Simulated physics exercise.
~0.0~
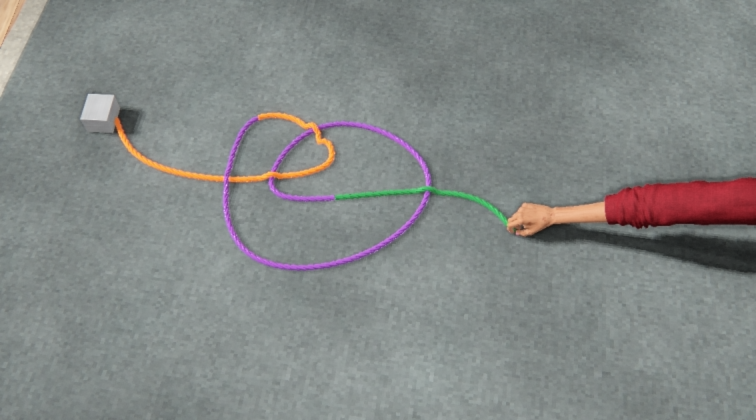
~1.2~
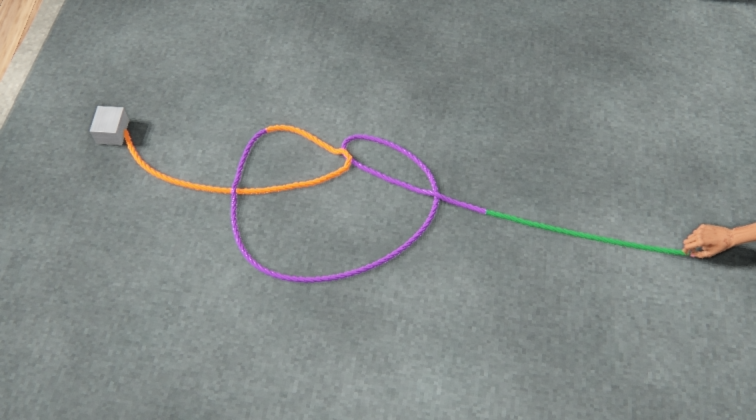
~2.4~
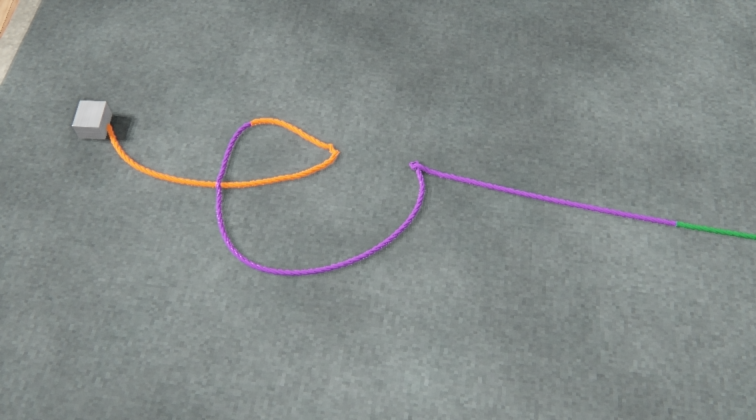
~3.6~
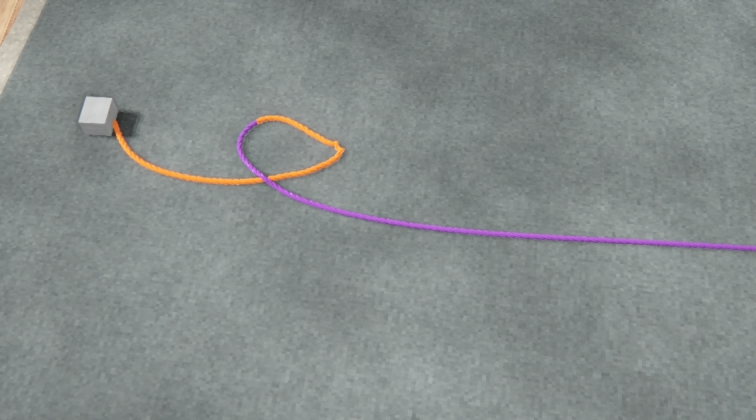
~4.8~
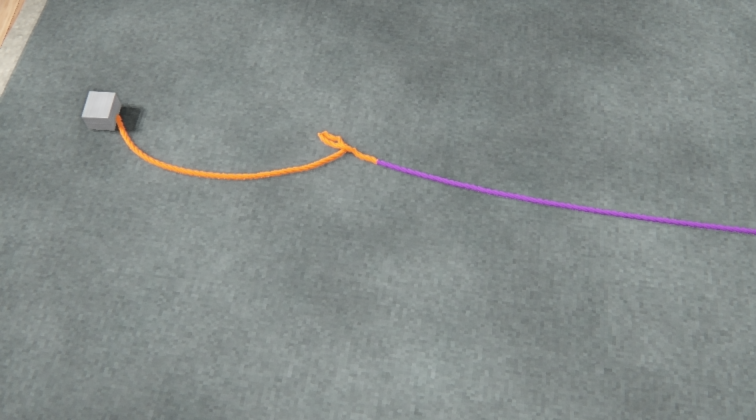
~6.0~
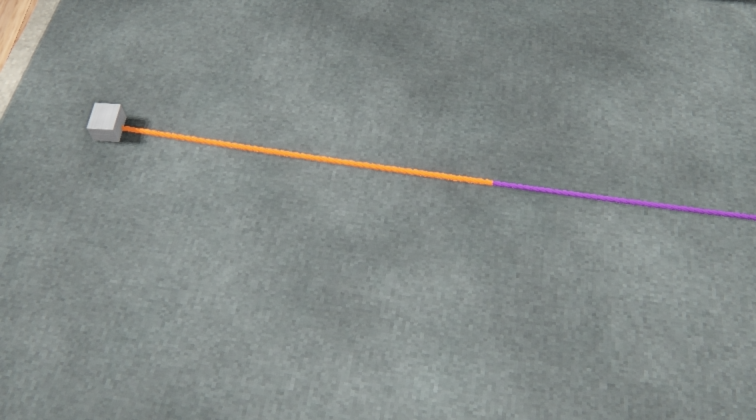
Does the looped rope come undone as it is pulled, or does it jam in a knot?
It comes undone. The loops slip out one after another, and the rope ends up in a straight line from the block with no knot in the part still in view.
